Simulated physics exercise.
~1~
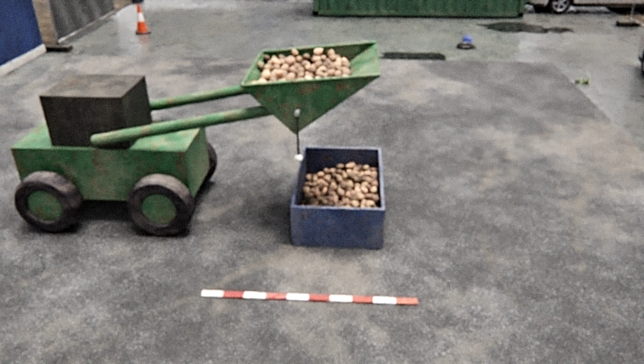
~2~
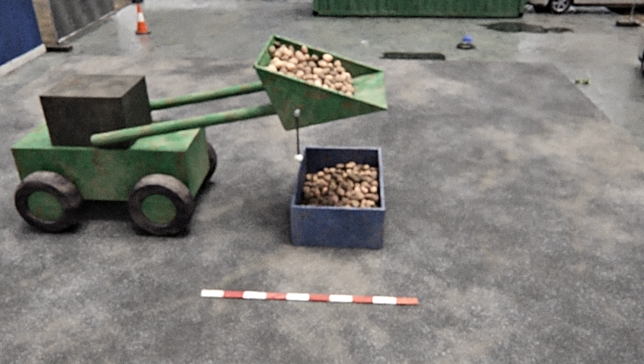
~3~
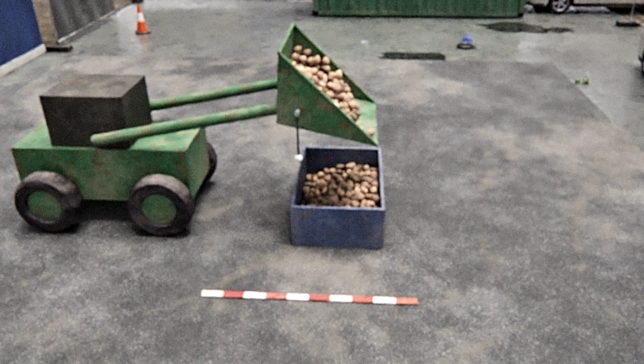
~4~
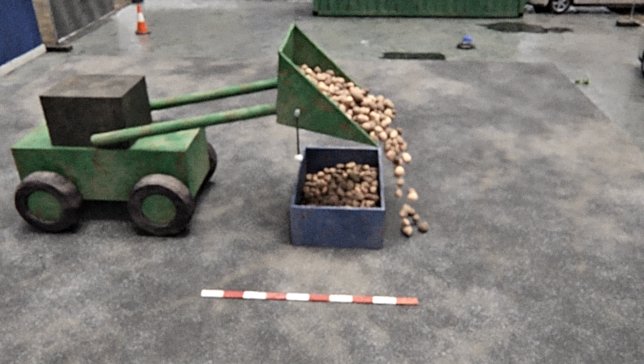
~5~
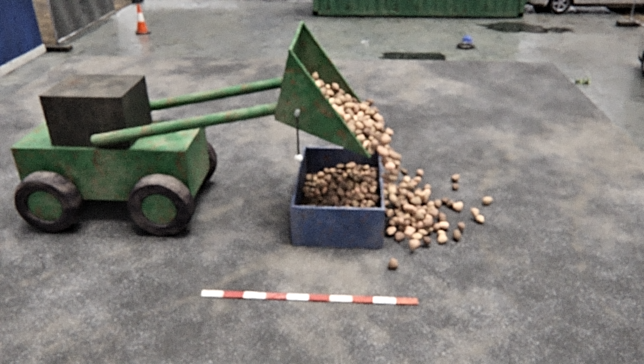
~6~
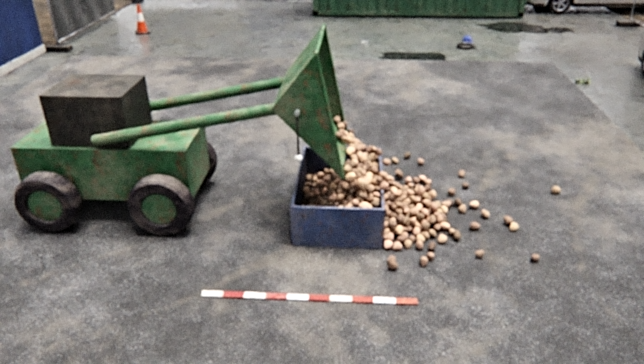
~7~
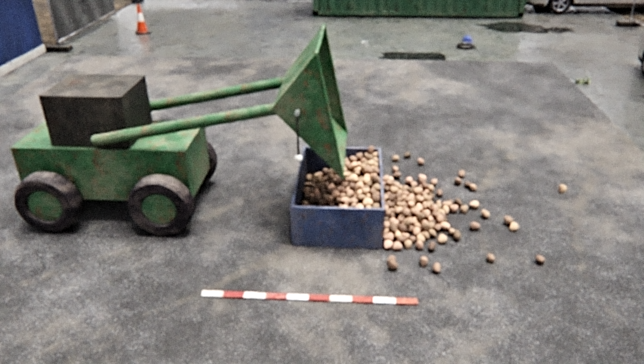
A green loader tips its bucket, dropping potatoes partly into a blue bin and partly beyond it.
